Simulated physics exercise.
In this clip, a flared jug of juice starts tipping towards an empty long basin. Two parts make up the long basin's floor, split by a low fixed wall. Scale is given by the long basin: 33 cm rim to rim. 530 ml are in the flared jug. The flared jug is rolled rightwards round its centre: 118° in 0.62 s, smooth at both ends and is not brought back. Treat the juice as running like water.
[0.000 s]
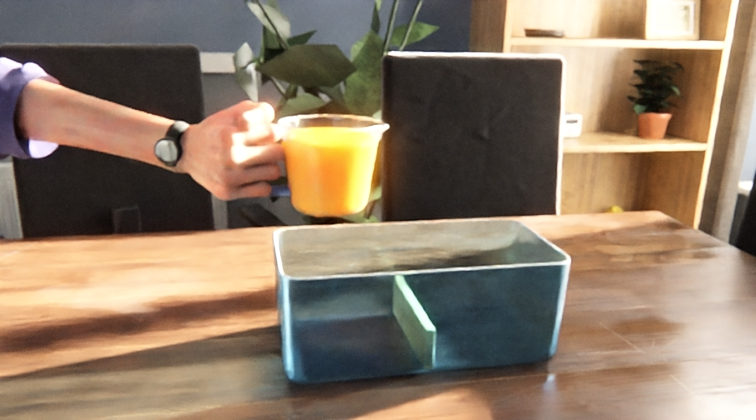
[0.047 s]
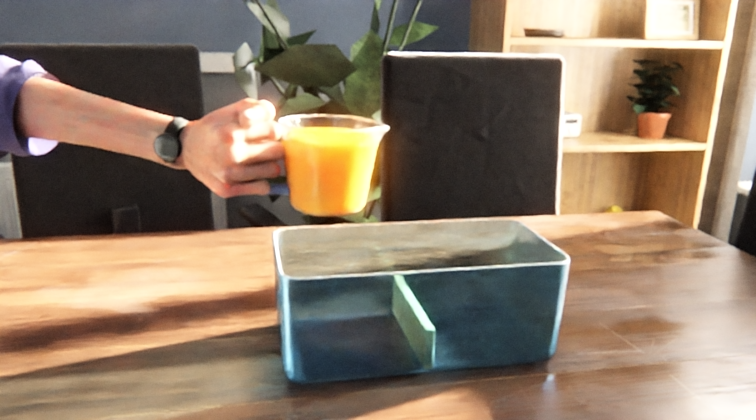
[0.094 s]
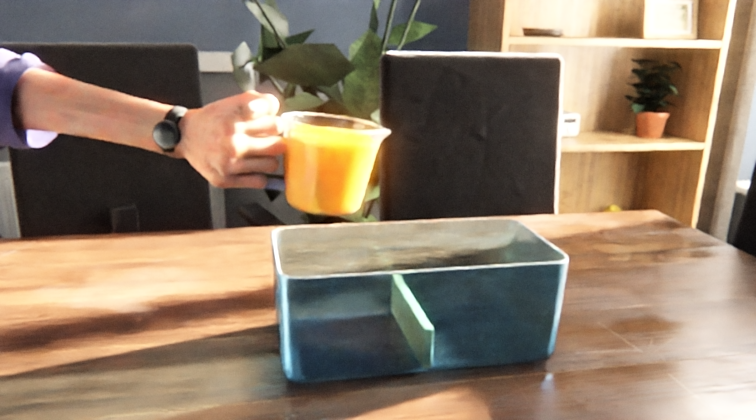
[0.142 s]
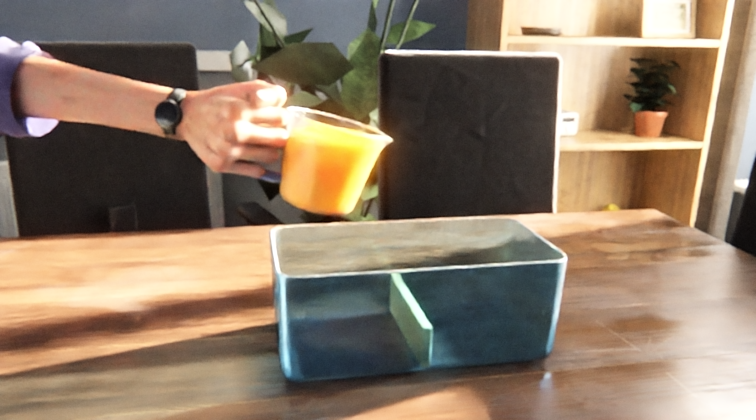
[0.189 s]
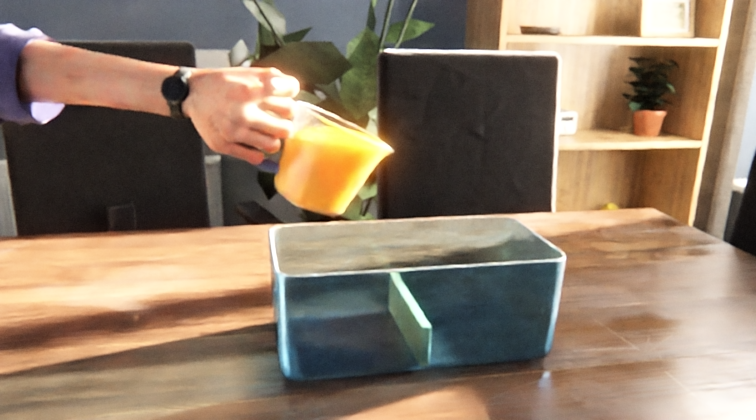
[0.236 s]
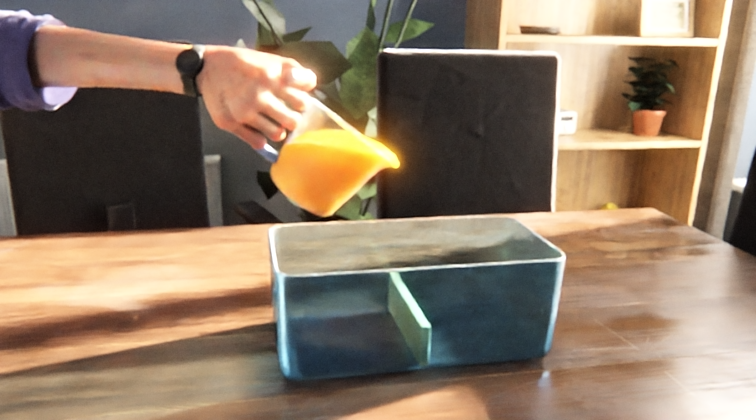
At the start, a hand wearing a dark watch holds a clear jug of orange juice nearly upright above an empty, divided blue basin on a wooden table. The hand then tilts the jug rightwards, gently at first and then more steeply, until the juice reaches the spout's lip.
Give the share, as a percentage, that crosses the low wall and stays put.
Around 46 %.
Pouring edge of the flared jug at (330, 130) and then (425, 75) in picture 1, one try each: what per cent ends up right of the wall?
I'd say 5 percent on the first go, 90 percent on the next.
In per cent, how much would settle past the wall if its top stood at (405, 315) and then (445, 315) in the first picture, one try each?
One try each: Around 60 percent and then around 20 percent.
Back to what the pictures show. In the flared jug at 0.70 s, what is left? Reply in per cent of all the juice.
Roughly 1 per cent.
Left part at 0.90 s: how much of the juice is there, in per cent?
Reading: Approx. 54 per cent.
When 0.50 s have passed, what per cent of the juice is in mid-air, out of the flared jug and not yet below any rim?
Share: Roughly 20 per cent.
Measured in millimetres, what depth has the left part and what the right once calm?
I'd say close to 12 mm on the left, close to 10 mm on the right.
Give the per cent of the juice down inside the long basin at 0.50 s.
About 50%.
By 0.50 s the tilt is 108° and 30 per cent is still to pour, 15 is left of the wall and 36 right of it.
By 0.70 s the tilt is 118° and 1 per cent is still to pour, 52 is left of the wall and 46 right of it.
By 0.90 s the tilt is 118° and 0 per cent is still to pour, 53 is left of the wall and 46 right of it.
By 1.12 s the tilt is 118° and 0 per cent is still to pour, 53 is left of the wall and 46 right of it.
At rest 53 per cent lies left of the wall, 46 right of it and 1 outside.
